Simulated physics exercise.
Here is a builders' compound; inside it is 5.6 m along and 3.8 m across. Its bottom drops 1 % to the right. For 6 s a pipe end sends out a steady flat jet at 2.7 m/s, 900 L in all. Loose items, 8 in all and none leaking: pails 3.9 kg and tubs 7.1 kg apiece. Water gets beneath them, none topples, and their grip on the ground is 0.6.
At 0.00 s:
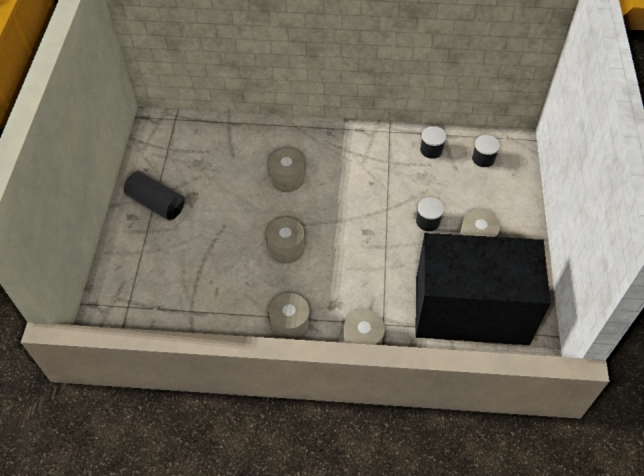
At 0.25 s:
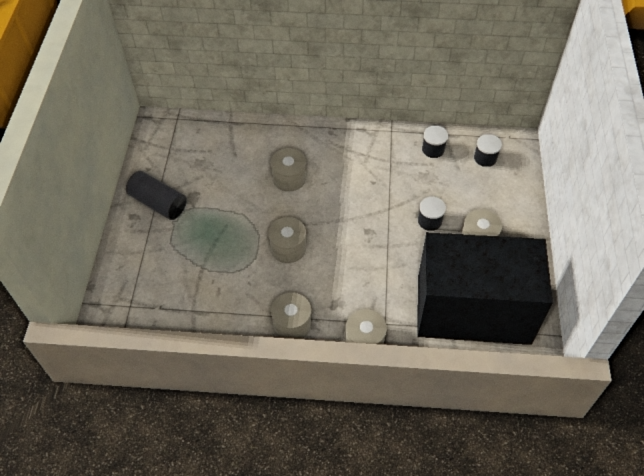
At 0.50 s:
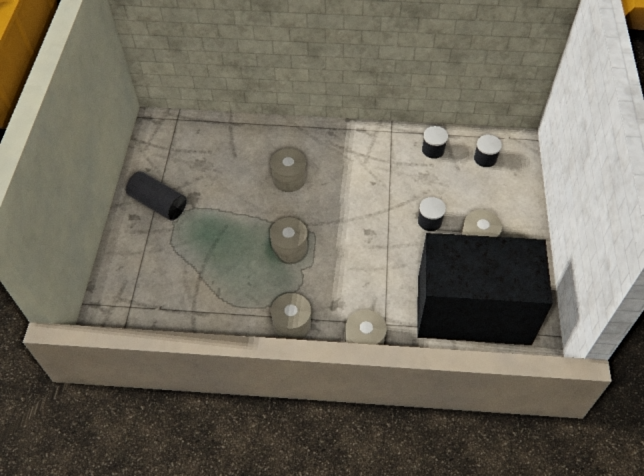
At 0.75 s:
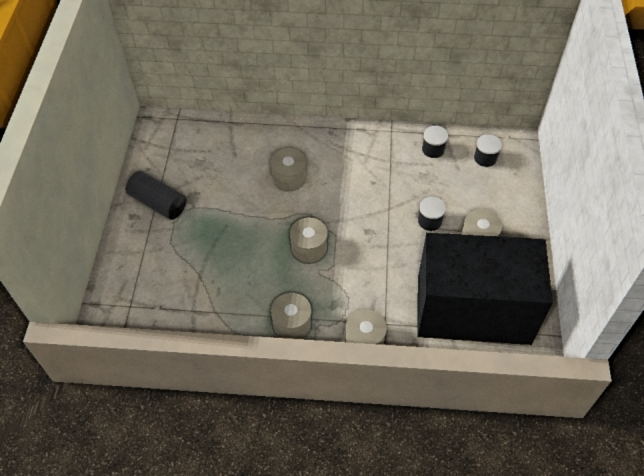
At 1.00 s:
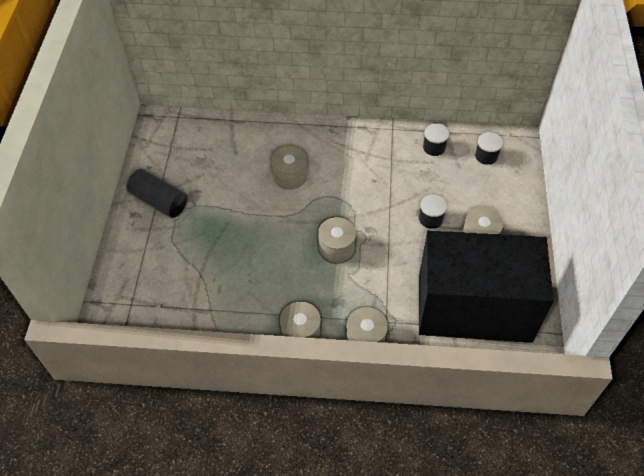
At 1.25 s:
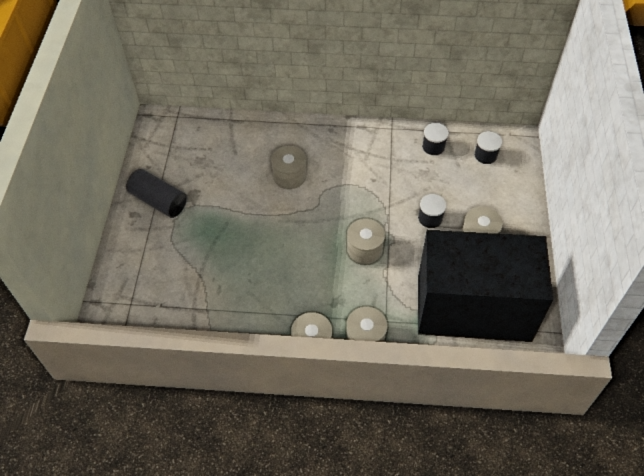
At the start, pale tubs, white-topped pails and a black block stand on the dry floor of a walled compound. Greenish water spreads rightward from a dark pipe end at left, and the middle tub slides right; then the front-left tub shifts slightly right and toward the front wall.
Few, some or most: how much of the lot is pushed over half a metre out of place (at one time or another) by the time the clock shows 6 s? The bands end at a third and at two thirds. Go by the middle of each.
Share: From one to two thirds.
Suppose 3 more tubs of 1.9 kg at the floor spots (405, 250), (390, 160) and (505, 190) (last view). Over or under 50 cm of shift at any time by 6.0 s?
In that order: Over, short of it, over.
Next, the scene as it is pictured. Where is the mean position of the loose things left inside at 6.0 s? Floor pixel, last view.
At about (455, 215).
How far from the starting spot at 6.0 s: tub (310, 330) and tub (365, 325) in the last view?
In turn: 250 cm, 200 cm.
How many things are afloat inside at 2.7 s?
At that moment 2.
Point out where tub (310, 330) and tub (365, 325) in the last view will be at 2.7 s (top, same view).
Near (403, 321) and (491, 342).
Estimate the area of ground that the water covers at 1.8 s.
Roughly 6.5 m2.
After 1.8 s 2 of 8 are over 50 cm from their spots; 2 afloat.
After 2.7 s 3 of 8 are over 50 cm from their spots; 2 afloat.
After 4.2 s 4 of 8 are over 50 cm from their spots; 4 afloat.
After 6.0 s 5 of 8 are over 50 cm from their spots, and 5 have been at some point; 5 afloat.
